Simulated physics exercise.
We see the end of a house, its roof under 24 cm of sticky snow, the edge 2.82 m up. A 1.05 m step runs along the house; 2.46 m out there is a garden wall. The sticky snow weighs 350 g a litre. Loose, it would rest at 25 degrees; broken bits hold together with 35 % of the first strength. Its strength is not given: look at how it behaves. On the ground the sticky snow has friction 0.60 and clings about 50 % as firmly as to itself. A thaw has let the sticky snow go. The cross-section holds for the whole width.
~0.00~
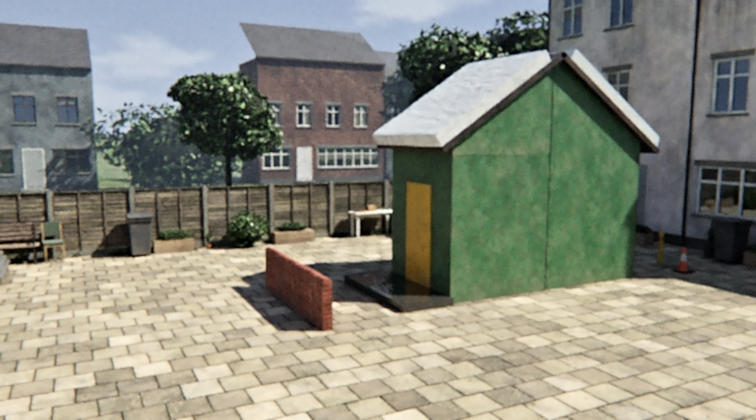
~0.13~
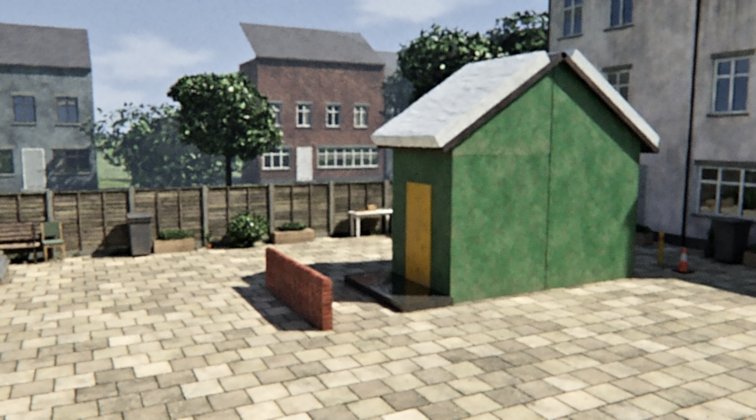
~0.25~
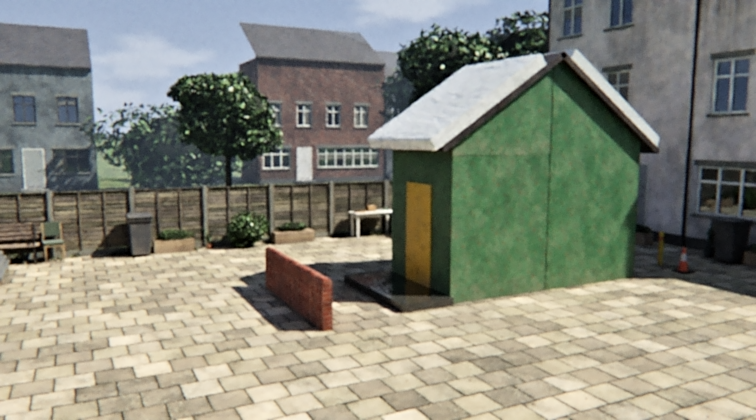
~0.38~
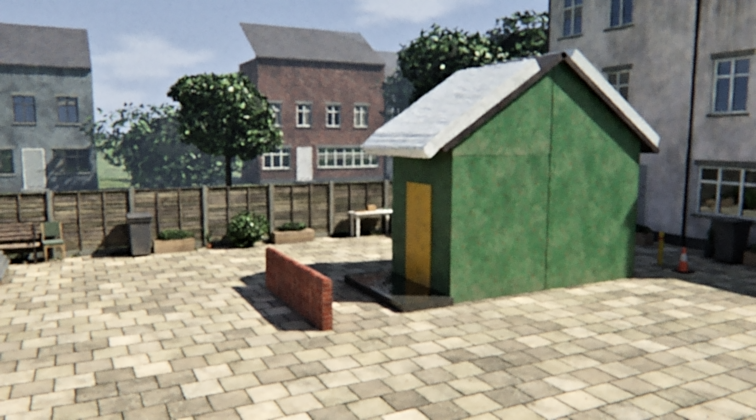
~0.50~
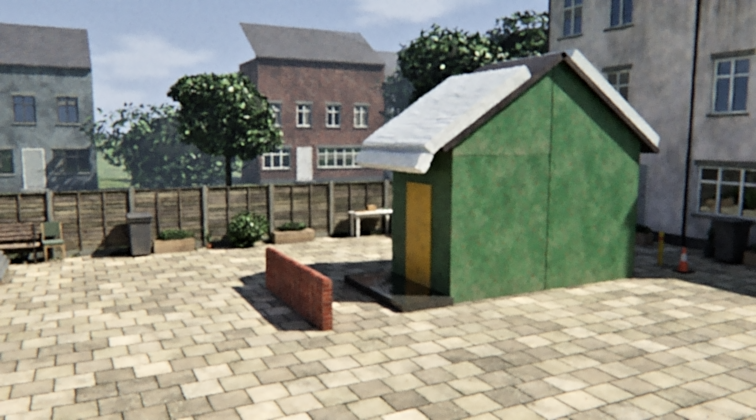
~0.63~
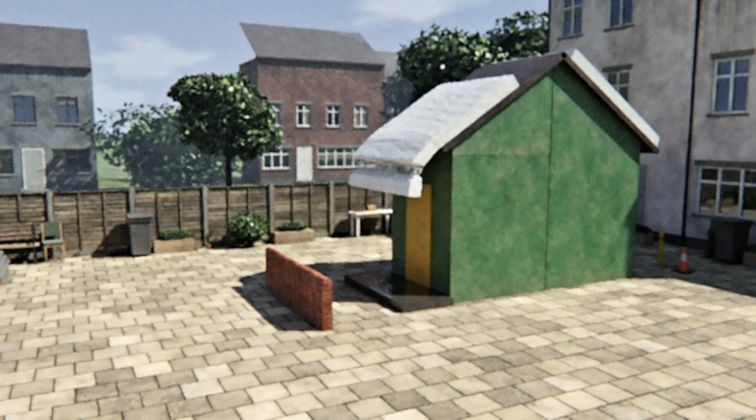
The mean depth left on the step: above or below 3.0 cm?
It comes out below 3.0 cm.
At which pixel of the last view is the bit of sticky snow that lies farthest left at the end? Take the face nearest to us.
At about (257, 302).
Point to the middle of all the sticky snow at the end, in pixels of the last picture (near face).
Around (359, 306).
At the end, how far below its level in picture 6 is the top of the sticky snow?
Some 3.4 m.
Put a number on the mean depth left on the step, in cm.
Roughly 0 cm.
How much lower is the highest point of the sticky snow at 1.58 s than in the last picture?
About 3.0 m.
After 1.06 s, 37 % of the snow is still up on the roof and 63 % is falling or down.
After 1.58 s, none of the snow is still up on the roof and all is falling or down.
After 2.09 s, none of the snow is still up on the roof and all is falling or down.
After 2.60 s, none of the snow is still up on the roof and all is falling or down.
After 2.90 s, at the end, none of the snow is still up on the roof and the snow on the step is 1 mm deep on average.
